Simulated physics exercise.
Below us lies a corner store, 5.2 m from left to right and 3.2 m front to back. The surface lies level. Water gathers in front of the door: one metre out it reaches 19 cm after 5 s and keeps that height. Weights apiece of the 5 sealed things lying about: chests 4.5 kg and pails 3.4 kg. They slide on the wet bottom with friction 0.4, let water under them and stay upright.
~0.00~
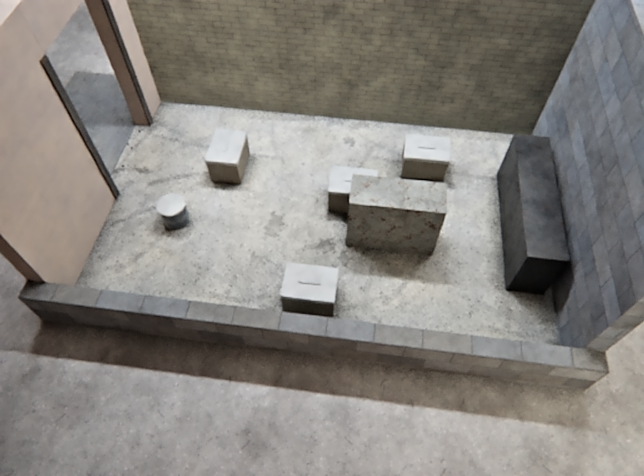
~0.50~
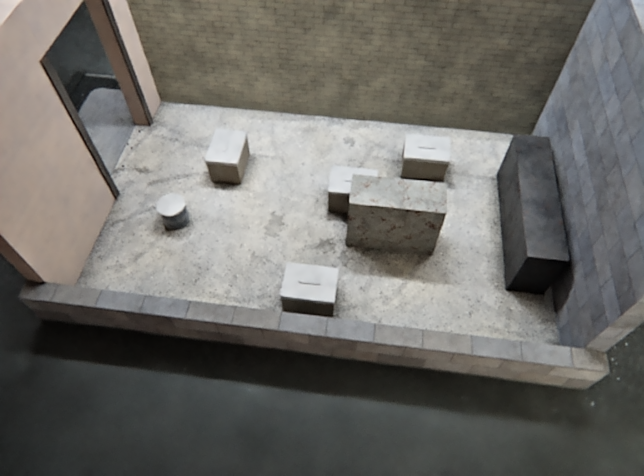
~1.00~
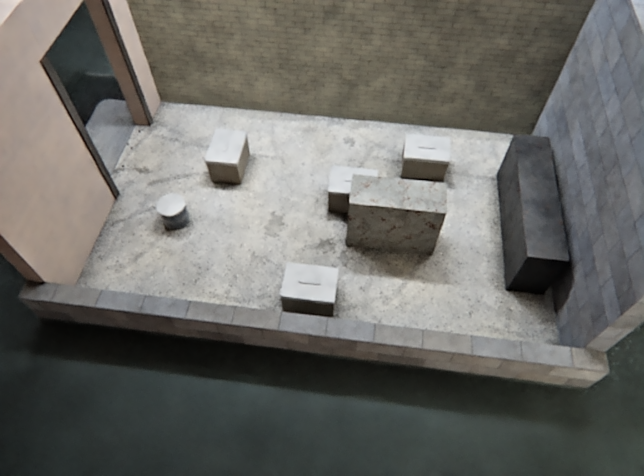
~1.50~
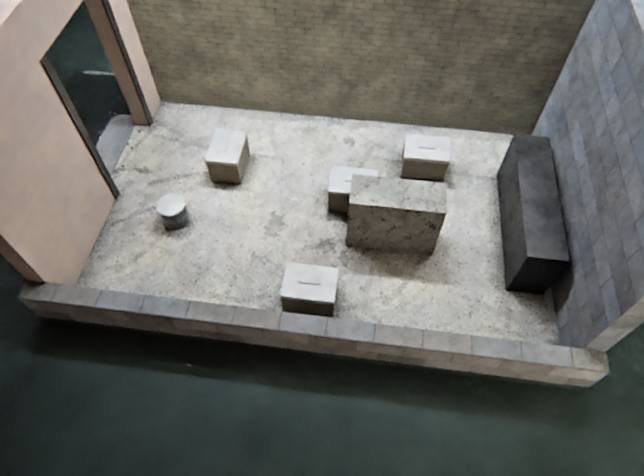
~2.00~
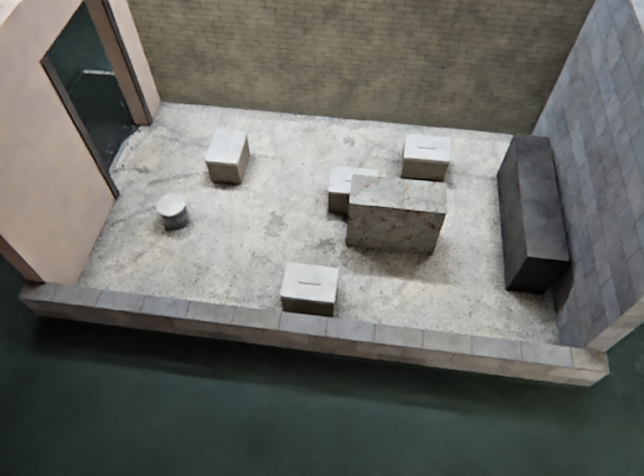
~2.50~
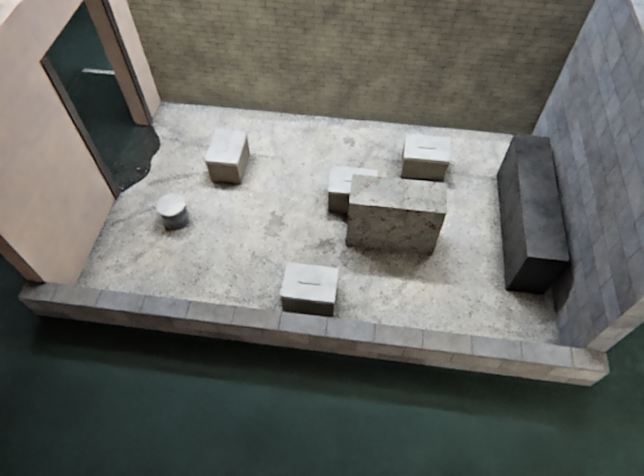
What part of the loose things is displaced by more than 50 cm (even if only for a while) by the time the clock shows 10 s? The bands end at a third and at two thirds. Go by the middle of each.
That comes to at least two thirds.
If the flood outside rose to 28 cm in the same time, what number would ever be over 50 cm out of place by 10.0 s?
Then 5.
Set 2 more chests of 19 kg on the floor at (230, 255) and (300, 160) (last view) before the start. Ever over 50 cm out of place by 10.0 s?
In that order: Short of it, more.
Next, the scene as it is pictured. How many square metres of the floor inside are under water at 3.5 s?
Roughly 1.5 m2.
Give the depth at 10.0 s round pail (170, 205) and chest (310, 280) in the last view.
About 3 and 6 cm.
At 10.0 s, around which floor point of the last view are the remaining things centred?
At about (383, 238).
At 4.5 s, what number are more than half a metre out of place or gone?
I count 0.
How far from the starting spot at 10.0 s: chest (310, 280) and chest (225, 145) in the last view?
In that order: 80 cm, 250 cm.
After 3.5 s 0 of 5 are over 50 cm from their spots; 0 afloat.
After 4.5 s 0 of 5 are over 50 cm from their spots; 0 afloat.
After 7.0 s 2 of 5 are over 50 cm from their spots; 1 afloat.
After 10.0 s 5 of 5 are over 50 cm from their spots, and 5 have been at some point; 4 afloat.
